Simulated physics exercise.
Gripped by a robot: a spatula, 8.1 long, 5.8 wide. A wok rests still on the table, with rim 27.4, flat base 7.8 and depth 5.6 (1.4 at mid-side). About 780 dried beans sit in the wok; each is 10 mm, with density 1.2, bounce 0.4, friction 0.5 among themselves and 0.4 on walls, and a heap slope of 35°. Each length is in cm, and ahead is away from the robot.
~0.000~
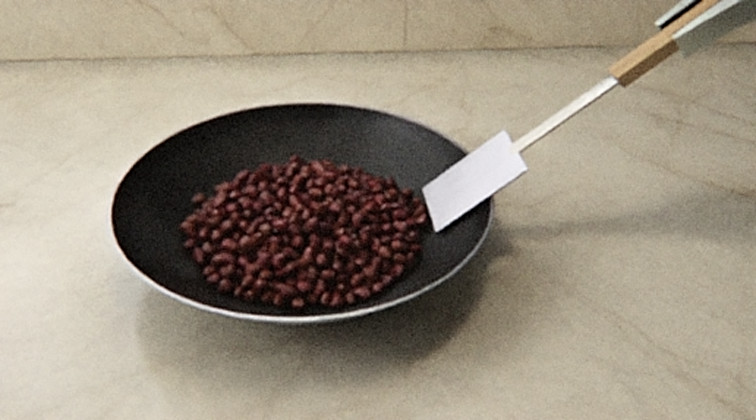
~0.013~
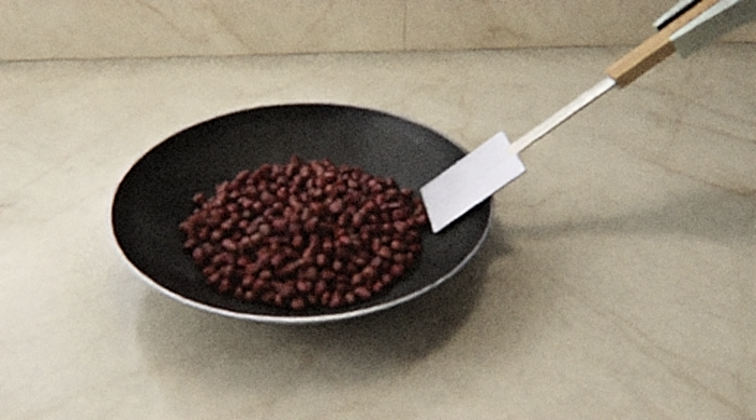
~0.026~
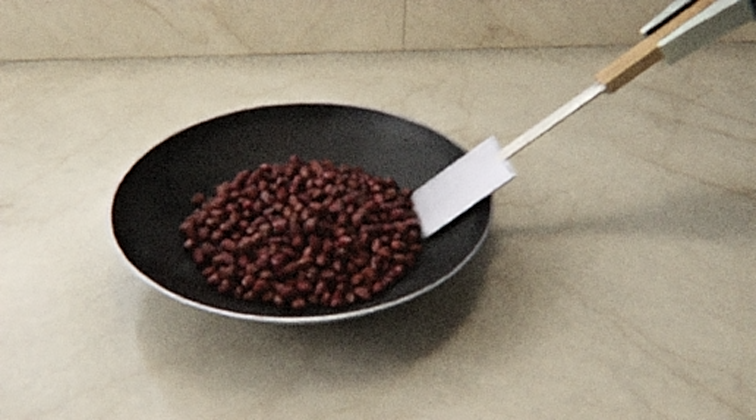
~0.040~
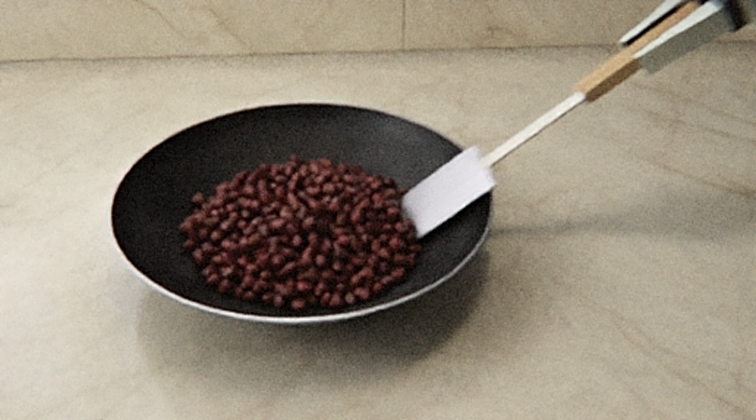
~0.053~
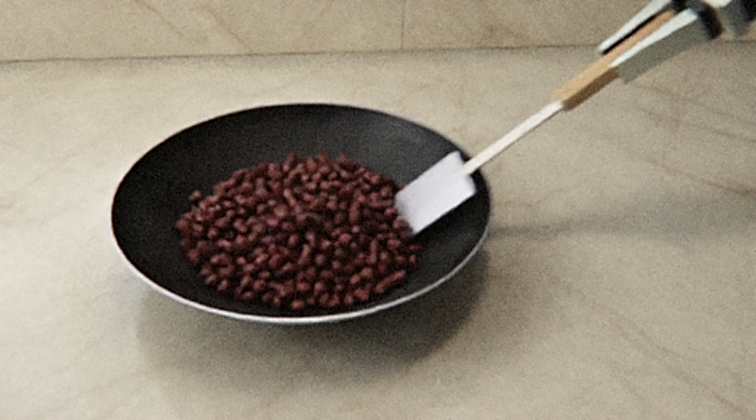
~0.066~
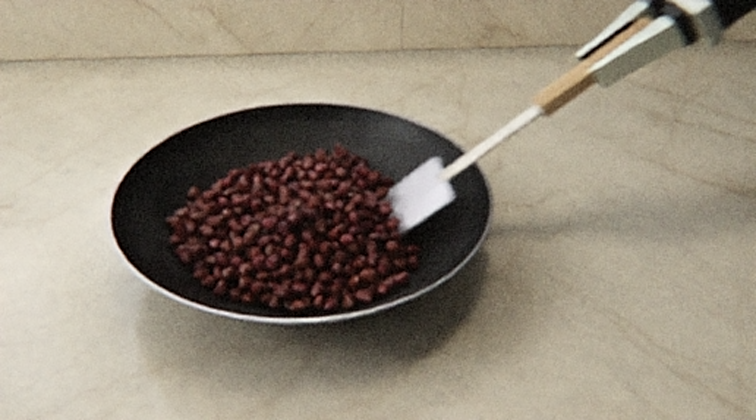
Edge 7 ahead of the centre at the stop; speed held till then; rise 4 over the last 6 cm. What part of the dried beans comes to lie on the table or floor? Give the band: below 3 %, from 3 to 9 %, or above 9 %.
Above 9 %.
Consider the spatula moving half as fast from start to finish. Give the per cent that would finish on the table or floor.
5 per cent, about.
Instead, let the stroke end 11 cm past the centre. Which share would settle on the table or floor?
Result: Approx. 35 %.
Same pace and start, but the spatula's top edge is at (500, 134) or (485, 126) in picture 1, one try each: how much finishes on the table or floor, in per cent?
I'd say near 20 per cent for the first and near 20 per cent for the second.
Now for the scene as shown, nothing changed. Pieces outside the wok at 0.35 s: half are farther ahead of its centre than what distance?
24 cm.
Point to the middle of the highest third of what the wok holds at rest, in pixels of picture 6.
It is centred near (193, 210).
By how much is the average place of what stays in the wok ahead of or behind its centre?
About 4.0 cm ahead.
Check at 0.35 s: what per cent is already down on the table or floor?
I'd say close to 5 in a hundred.
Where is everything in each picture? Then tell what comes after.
In the first picture, the spatula top edge at (516, 149), sloping 40°; upper third of the load around (312, 215), from x 190 to 425, top at y 160; 784 in the wok.
In the second picture, the spatula top edge at (514, 150), sloping 40°; upper third of the load around (312, 215), from x 190 to 425, top at y 160.
In the third picture, the spatula top edge at (503, 156), sloping 40°; upper third of the load around (312, 215), from x 190 to 415, top at y 160.
In the fourth picture, the spatula top edge at (485, 165), sloping 40°; upper third of the load around (311, 214), from x 190 to 415, top at y 160.
In the fifth picture, the spatula top edge at (464, 172), sloping 40°; upper third of the load around (311, 211), from x 185 to 415, top at y 160.
In the sixth picture, the spatula top edge at (444, 177), sloping 40°; upper third of the load around (305, 210), from x 175 to 415, top at y 150; 784 in the wok.
After 0.10 s, sloping 40°, highest piece 6 above the table; 784 in the wok.
After 0.13 s, sloping 40°, highest piece 7 above the table; 784 in the wok.
After 0.35 s, sloping 40°, highest piece 9 above the table; 682 in the wok, 32 on the table or floor, 70 on the blade or in flight.
After 1.40 s, sloping 40°, highest piece 6 above the table; 681 in the wok, 103 on the table or floor.
In the end, 681 in the wok, 103 on the table or floor. That is 13 % on the table or floor.
